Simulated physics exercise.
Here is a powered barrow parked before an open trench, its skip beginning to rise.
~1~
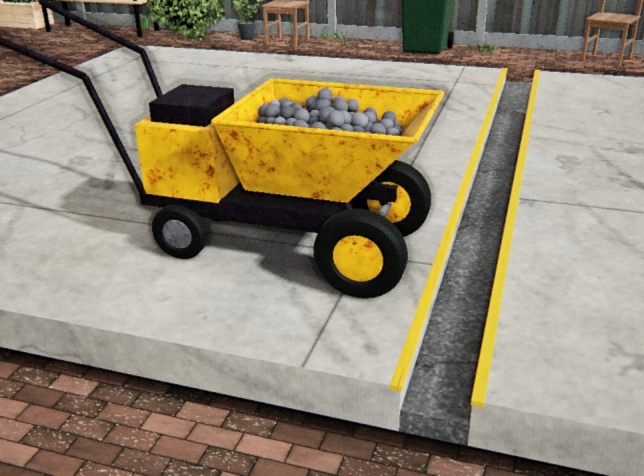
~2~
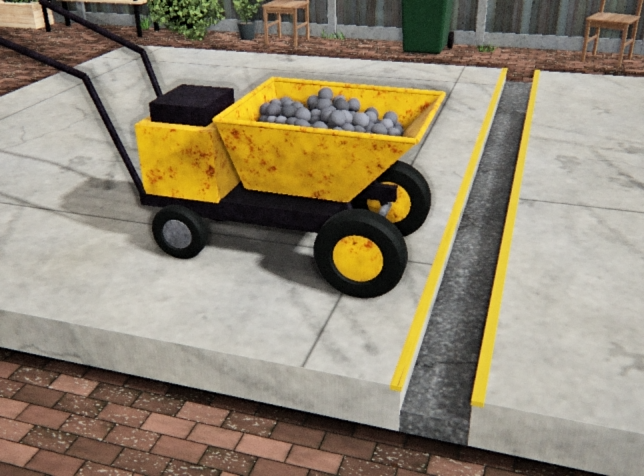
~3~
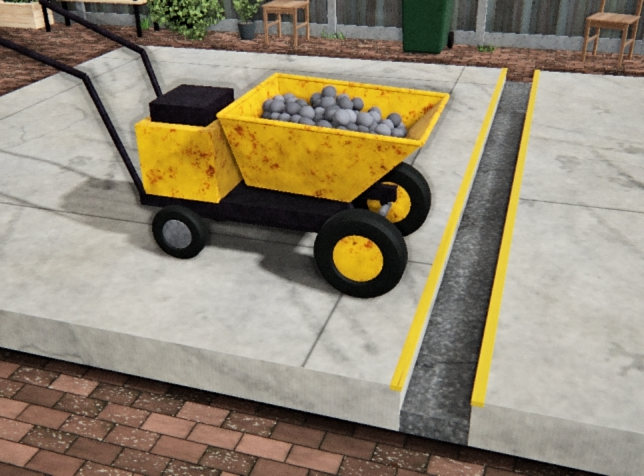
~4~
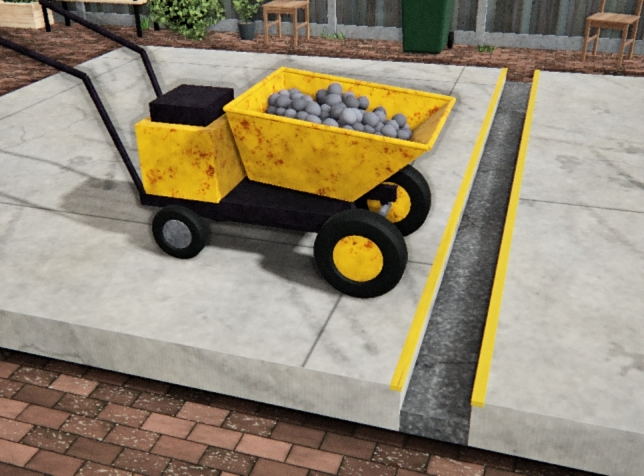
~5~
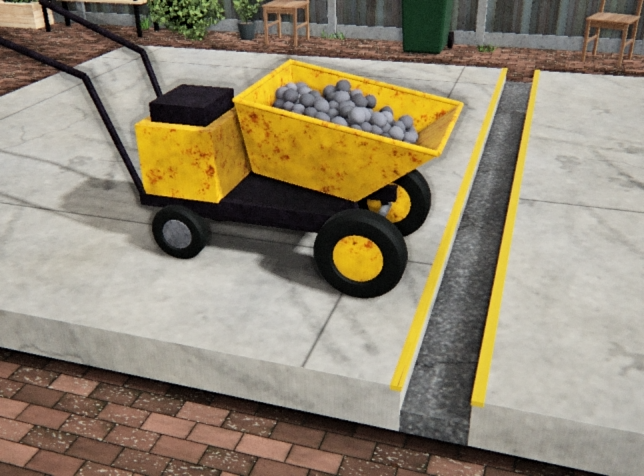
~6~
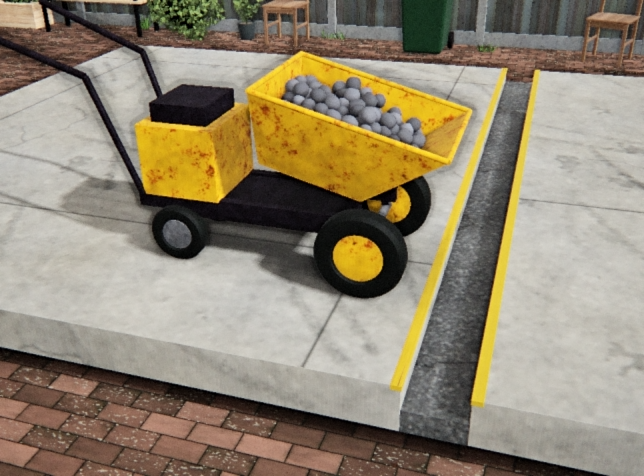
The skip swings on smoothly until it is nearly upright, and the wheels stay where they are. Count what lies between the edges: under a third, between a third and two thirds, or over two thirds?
It catches less than a third.
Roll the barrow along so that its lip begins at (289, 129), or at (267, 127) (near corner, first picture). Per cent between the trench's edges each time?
First some 50, then 40 per cent.
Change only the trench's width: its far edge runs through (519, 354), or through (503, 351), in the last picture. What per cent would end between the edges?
First some 20, then 0 per cent.
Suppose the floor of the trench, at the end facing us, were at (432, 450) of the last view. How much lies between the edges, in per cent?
It comes to 0 per cent or so.
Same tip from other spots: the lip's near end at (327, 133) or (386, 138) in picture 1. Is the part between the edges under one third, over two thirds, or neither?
At the first place one to two thirds, at the second less than a third.
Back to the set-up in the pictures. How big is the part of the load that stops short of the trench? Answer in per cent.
It comes to 0 per cent or so.
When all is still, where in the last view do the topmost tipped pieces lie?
Near (550, 259).
Soon, skip tipped steeply; all in the skip.
A while on, skip tipped right over; about two thirds in the skip; about a quarter beyond it; a stray few falling.
Towards the end, skip tipped right over; about a quarter in the skip; a stray few in or heaped over the trench; most beyond it.
Finally, skip tipped right over; about a quarter in the skip; a stray few in or heaped over the trench; most beyond it.
